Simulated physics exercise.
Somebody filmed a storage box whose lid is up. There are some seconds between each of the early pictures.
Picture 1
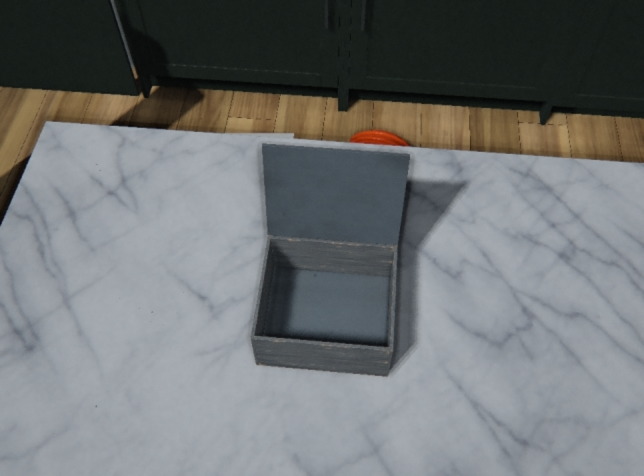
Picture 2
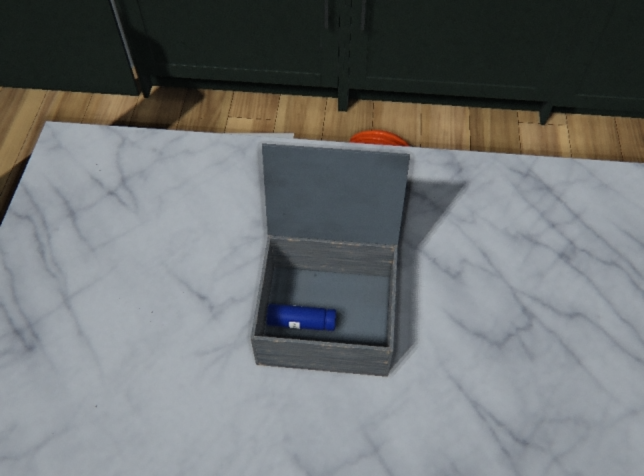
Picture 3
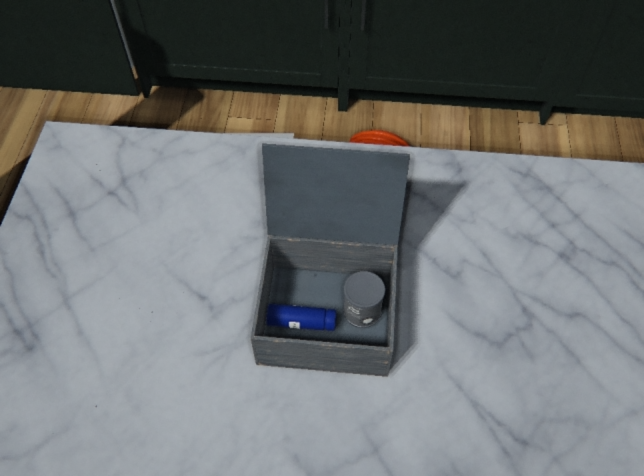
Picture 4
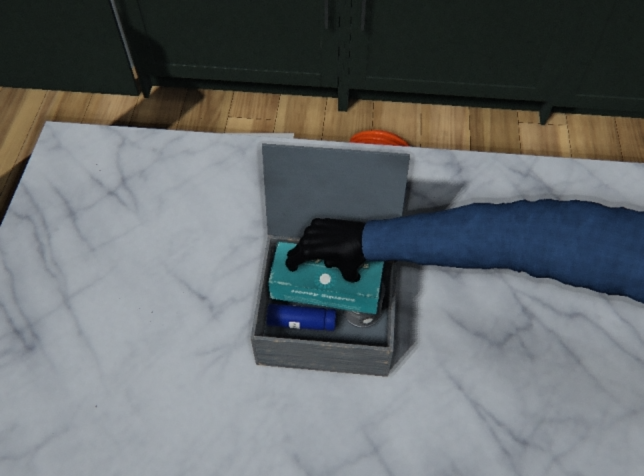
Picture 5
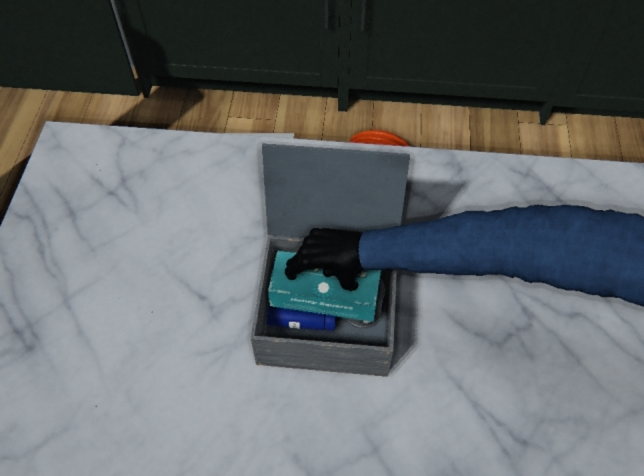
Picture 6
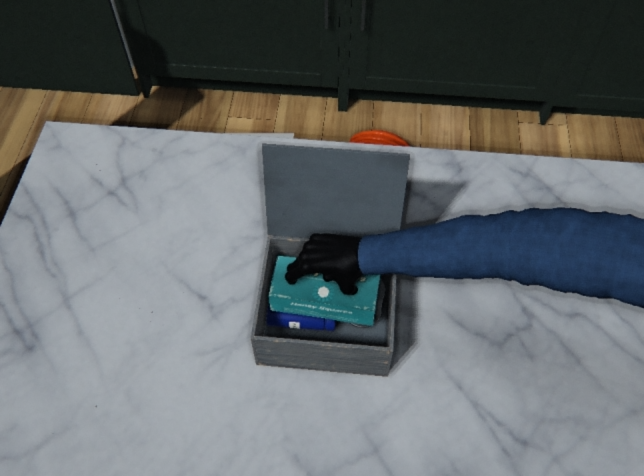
An arm in a blue sleeve and black glove reaches from the right over an open grey box on a white marble counter, seen from above by a still camera, with dark cabinets behind. A blue cylinder appears at the box's front left, then a grey tin at its right. The gloved hand lowers a turquoise carton slightly onto them inside the box.
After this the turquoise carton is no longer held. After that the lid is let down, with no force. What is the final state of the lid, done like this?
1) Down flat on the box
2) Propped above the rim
1, down flat on the box.
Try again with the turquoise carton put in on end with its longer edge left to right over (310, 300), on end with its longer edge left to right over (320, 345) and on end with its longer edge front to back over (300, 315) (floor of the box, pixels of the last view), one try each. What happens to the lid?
Going in order, the lid is left partly open, then is left partly open, then is left partly open.
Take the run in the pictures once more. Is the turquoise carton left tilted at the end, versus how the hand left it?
As it turns out, the turquoise carton changes its angle.
Then, 0.60 s after the last picture, turquoise carton on its side near (325, 342); blue shaker rolled about its own width.
Then, 1.50 s after the last picture, lid 66° above the rim; turquoise carton on its side near (326, 342); blue shaker rolled well along.
Then, 2.10 s after the last picture, lid 16° above the rim; turquoise carton on its side near (326, 342); blue shaker rolled well along.
At rest, lid shut; tipped over in the box, turquoise carton; moved from the start, blue shaker; grey tin in place. Seen from the same camera at the end, turquoise carton near (326, 342).
